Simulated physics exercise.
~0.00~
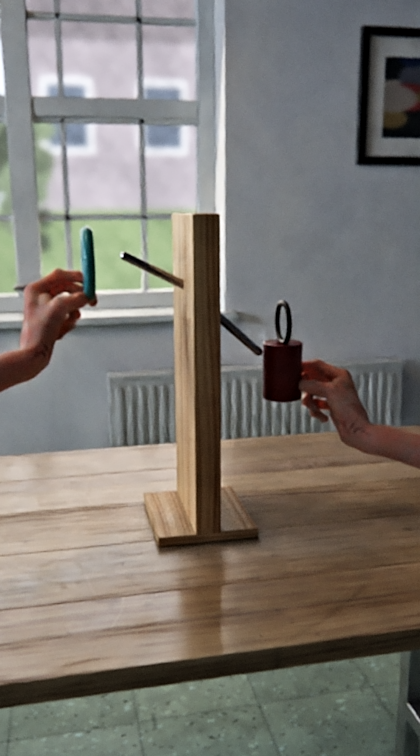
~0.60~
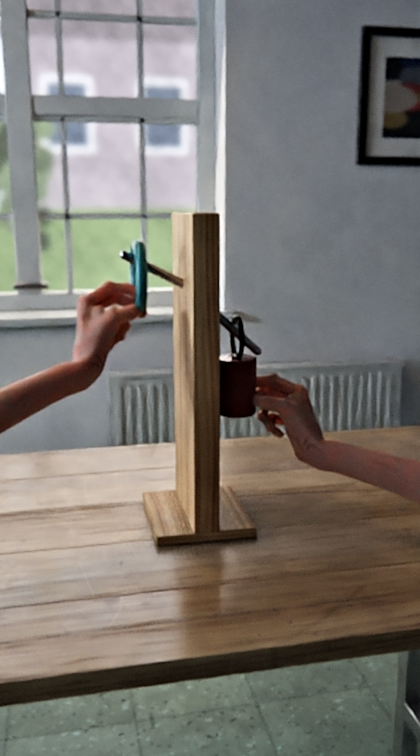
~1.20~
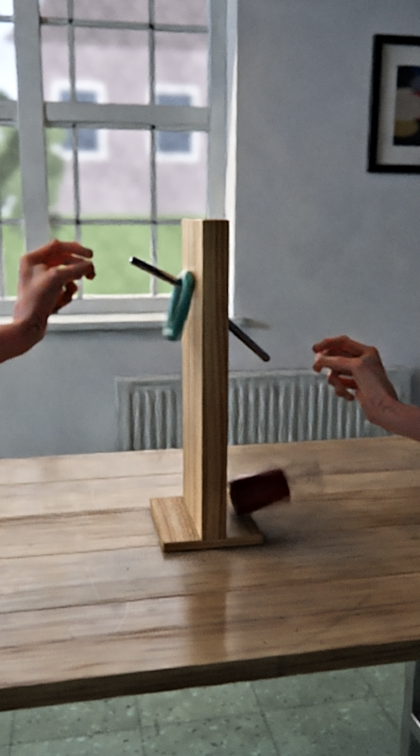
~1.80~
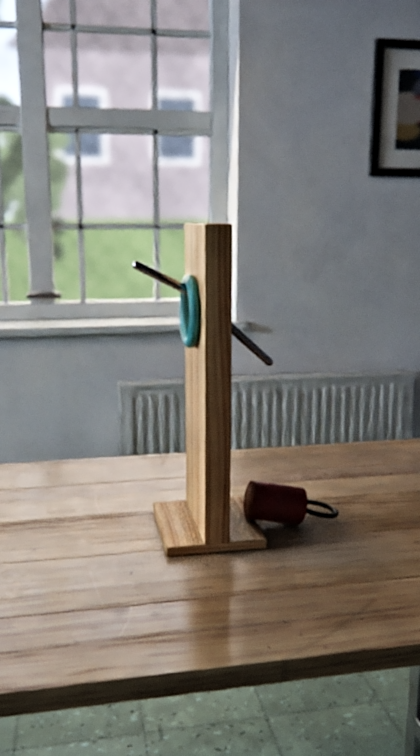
A red lantern hung by a hand slips off its peg while turquoise tape stays hanging.
